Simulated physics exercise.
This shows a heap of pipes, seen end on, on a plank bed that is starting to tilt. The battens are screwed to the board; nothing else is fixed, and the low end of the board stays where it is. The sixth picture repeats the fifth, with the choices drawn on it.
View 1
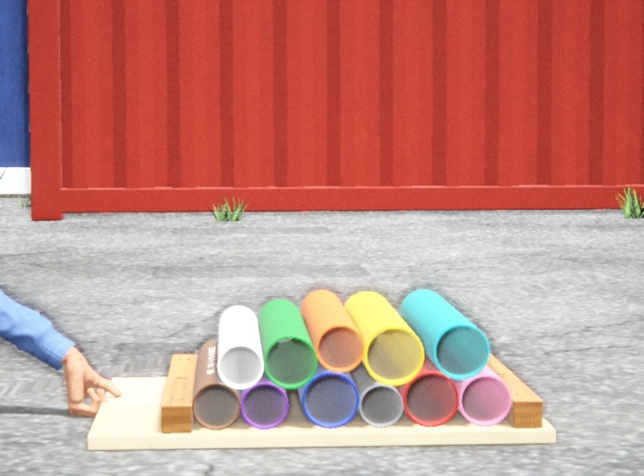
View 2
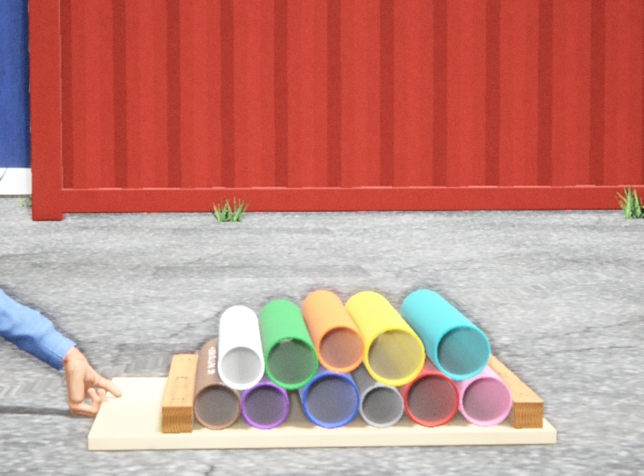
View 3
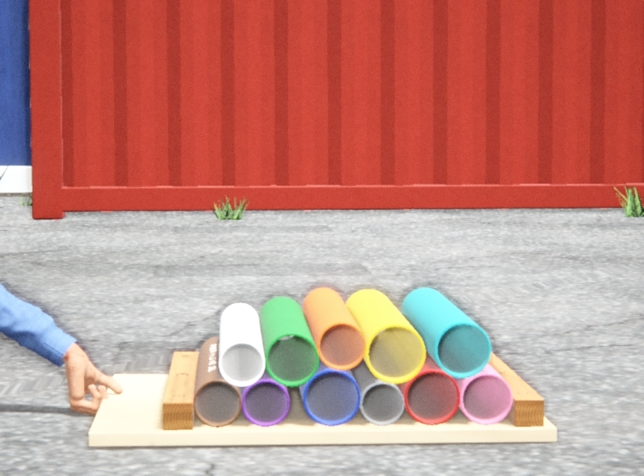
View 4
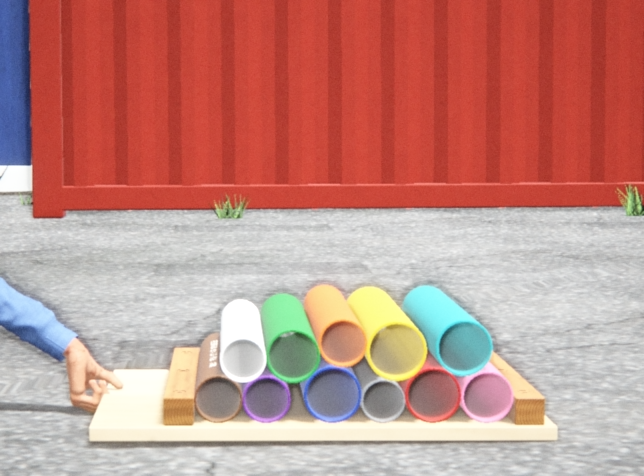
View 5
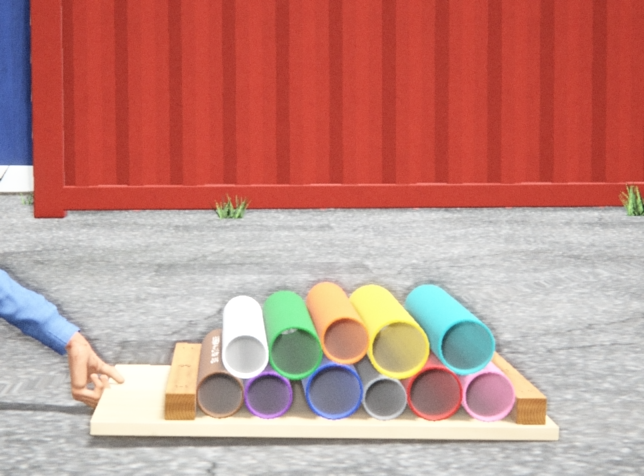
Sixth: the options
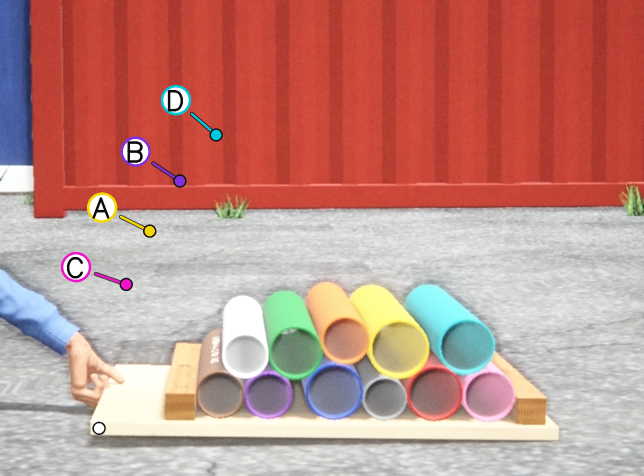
On grey pavement before a red metal wall, a hand at the left rested on a board stacked with colourful pipes between wooden blocks, and the board tilted very slightly while the pipes stayed stacked.
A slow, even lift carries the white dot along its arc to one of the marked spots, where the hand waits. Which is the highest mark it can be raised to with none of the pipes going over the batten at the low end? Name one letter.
At most to C.
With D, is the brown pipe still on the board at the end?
The brown pipe: Yes.
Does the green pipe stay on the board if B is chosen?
No, with B.
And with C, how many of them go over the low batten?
With C, none.
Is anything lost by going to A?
At A: Yes.
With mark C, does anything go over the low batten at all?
No, at C.
On the marked copy, A at (150, 231); B at (180, 181); C at (126, 284); D at (216, 135); the white dot at (99, 428).
Following C. Soon after the start, board at 14°.
Later, board at 20°.
In the end, board at 20°, none over the low batten.
As for the rest, A four over the low batten (yellow, green, turquoise, orange); B five over the low batten; D five over the low batten.
